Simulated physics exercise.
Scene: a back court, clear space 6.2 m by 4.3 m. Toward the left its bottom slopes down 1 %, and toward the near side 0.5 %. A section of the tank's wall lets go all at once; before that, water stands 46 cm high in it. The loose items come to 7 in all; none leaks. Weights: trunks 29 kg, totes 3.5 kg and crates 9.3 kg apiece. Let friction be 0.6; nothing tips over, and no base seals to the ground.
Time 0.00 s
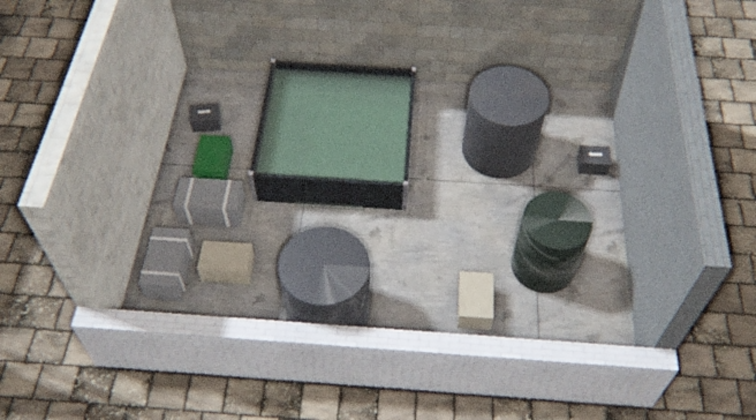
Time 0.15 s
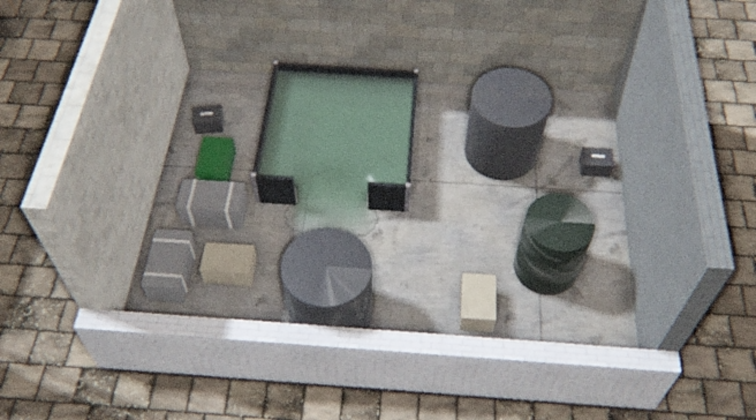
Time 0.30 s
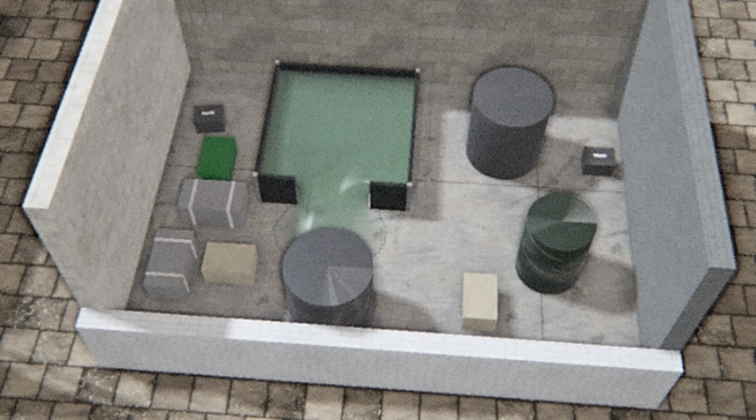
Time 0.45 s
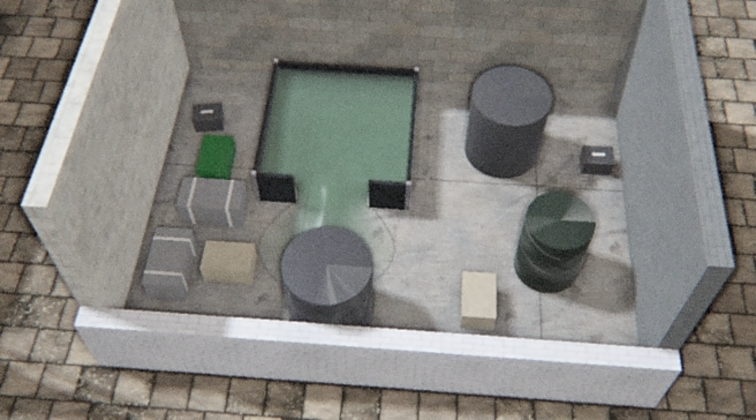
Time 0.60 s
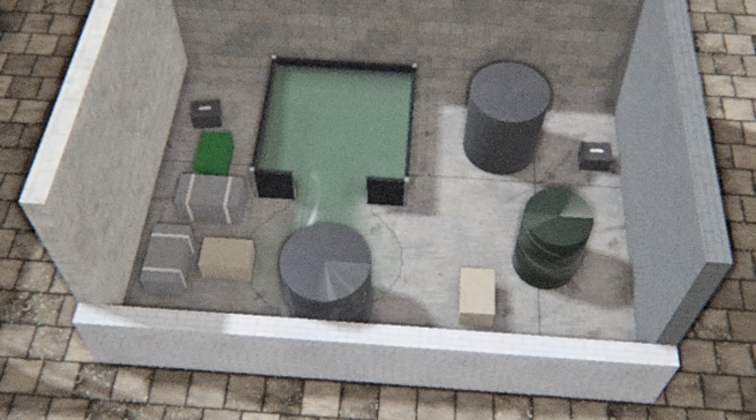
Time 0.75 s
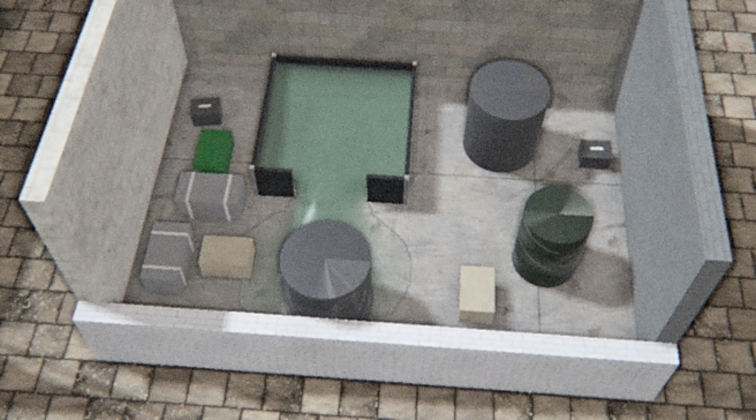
A green-filled tank's front wall opens and water spreads across the floor around a grey drum.
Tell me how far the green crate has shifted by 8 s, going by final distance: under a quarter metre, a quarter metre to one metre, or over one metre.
Outcome: A short move.
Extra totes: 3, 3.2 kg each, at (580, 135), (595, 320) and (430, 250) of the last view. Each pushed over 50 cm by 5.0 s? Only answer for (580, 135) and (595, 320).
As asked, in order: Shy of the mark; clear of the mark.
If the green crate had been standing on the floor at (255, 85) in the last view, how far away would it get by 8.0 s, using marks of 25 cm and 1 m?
In the end it keeps its place.
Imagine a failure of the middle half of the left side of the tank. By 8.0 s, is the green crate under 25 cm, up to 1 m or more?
Result: Green crate displaced far.
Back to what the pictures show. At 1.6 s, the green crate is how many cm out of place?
Shift by then: About 0 cm.
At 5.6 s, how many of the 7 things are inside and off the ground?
3 at that moment.
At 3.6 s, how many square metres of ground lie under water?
Roughly 17 m2 of it is wet.
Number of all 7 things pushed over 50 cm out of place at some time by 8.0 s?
I count 6 of them.
After 1.6 s the green crate is near (212, 147), 0.0 m from its start, aground; 0 afloat.
After 3.6 s the green crate is near (213, 146), 0.0 m from its start, aground; 3 afloat.
After 5.6 s the green crate is near (232, 131), 0.4 m from its start, aground; 3 afloat.
After 8.0 s the green crate is near (241, 114), 0.6 m from its start, afloat; 6 afloat.
